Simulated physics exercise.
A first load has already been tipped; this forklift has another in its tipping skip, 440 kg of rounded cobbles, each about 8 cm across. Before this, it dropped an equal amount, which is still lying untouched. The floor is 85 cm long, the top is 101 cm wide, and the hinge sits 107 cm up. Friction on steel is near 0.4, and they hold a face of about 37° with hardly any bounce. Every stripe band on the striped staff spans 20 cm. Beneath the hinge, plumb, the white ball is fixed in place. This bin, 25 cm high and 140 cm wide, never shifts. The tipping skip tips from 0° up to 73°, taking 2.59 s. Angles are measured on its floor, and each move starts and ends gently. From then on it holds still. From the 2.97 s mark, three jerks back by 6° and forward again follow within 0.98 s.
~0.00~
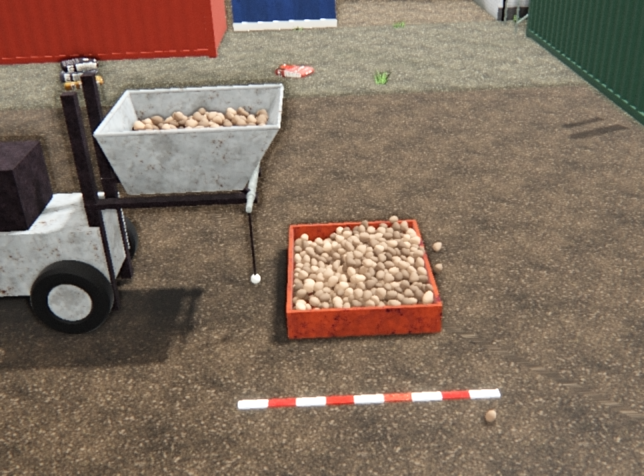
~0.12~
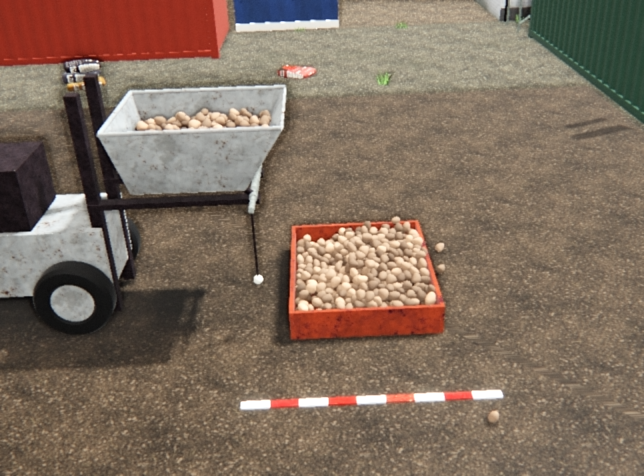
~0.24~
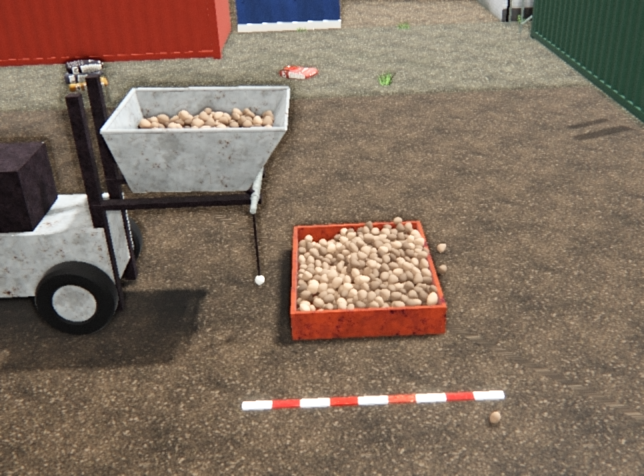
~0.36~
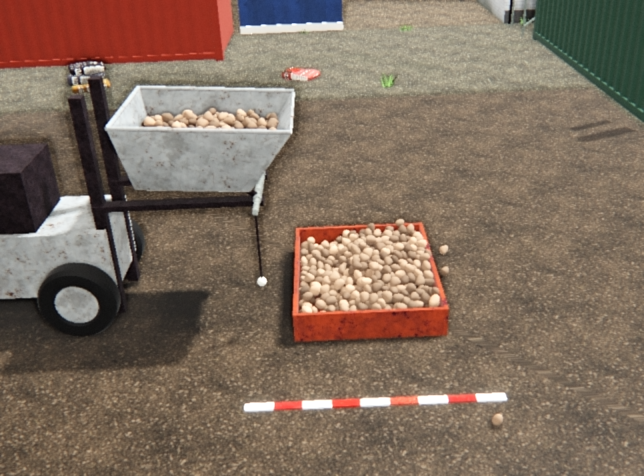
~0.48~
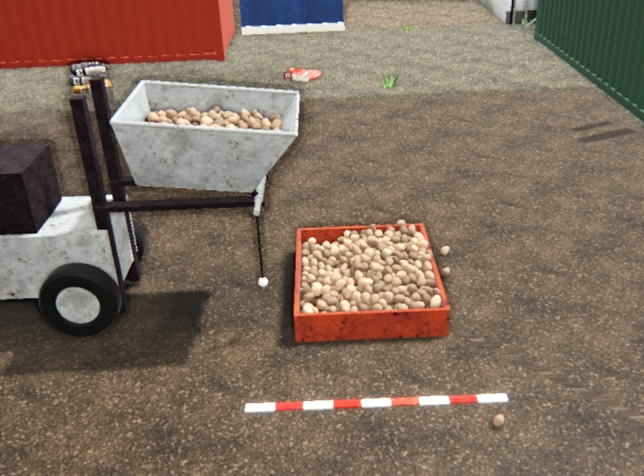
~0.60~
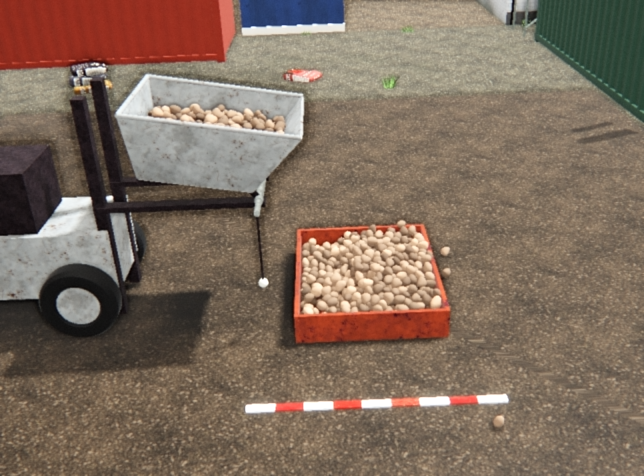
The forklift's grey skip full of brown stones tilts slightly to the right beside a red bin.
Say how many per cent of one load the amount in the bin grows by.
It grows by about 69 %.
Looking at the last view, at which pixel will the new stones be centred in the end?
Roughly at pixel (392, 265).
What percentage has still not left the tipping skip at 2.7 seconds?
About 60 percent.
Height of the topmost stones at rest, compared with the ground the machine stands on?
It reaches near 58 cm up from the ground.
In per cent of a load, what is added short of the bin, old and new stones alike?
Near 0 parts in a hundred.
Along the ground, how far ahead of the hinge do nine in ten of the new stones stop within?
Distance ahead of it: About 170 cm.
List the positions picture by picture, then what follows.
The tipping skip is at 0°, its lip at (279, 127); the top of the load is at (209, 118). The earlier load is highest near (360, 253), 33 cm above ground level, 99 % in the bin, 1 % beside or beyond the bin, in the first picture.
Lip at (282, 128), floor tilted 0°, highest stones at (212, 119); the stones move at 0.1 m/s on average, in the second picture.
Lip at (285, 130), floor tilted 2°, highest stones at (208, 118); the stones move at 0.1 m/s on average, in the third picture.
Lip at (291, 133), floor tilted 4°, highest stones at (201, 119); the stones move at 0.2 m/s on average, in the fourth picture.
The tipping skip is at 7°, its lip at (296, 135); the top of the load is at (196, 116); the stones move at 0.2 m/s on average, in the fifth picture.
The tipping skip is at 10°, its lip at (301, 138); the top of the load is at (183, 114); the stones move at 0.3 m/s on average, in the sixth picture.
After 1.9 s the floor is at 62°; in per cent of one load, 100 in the tipping skip, 99 in the bin, 1 beside or beyond the bin; the foremost stones are at (438, 274).
After 2.7 s the floor is at 73°; in per cent of one load, 61 in the tipping skip, 136 in the bin, 3 beside or beyond the bin; the foremost stones are at (460, 283).
After 4.4 s the floor is at 73°; in per cent of one load, 10 in the tipping skip, 162 in the bin, 28 beside or beyond the bin; the foremost stones are at (558, 275).
After 6.9 s the floor is at 73°; in per cent of one load, 0 in the tipping skip, 168 in the bin, 32 beside or beyond the bin; the foremost stones are at (558, 275). Net gain in the bin, 69.
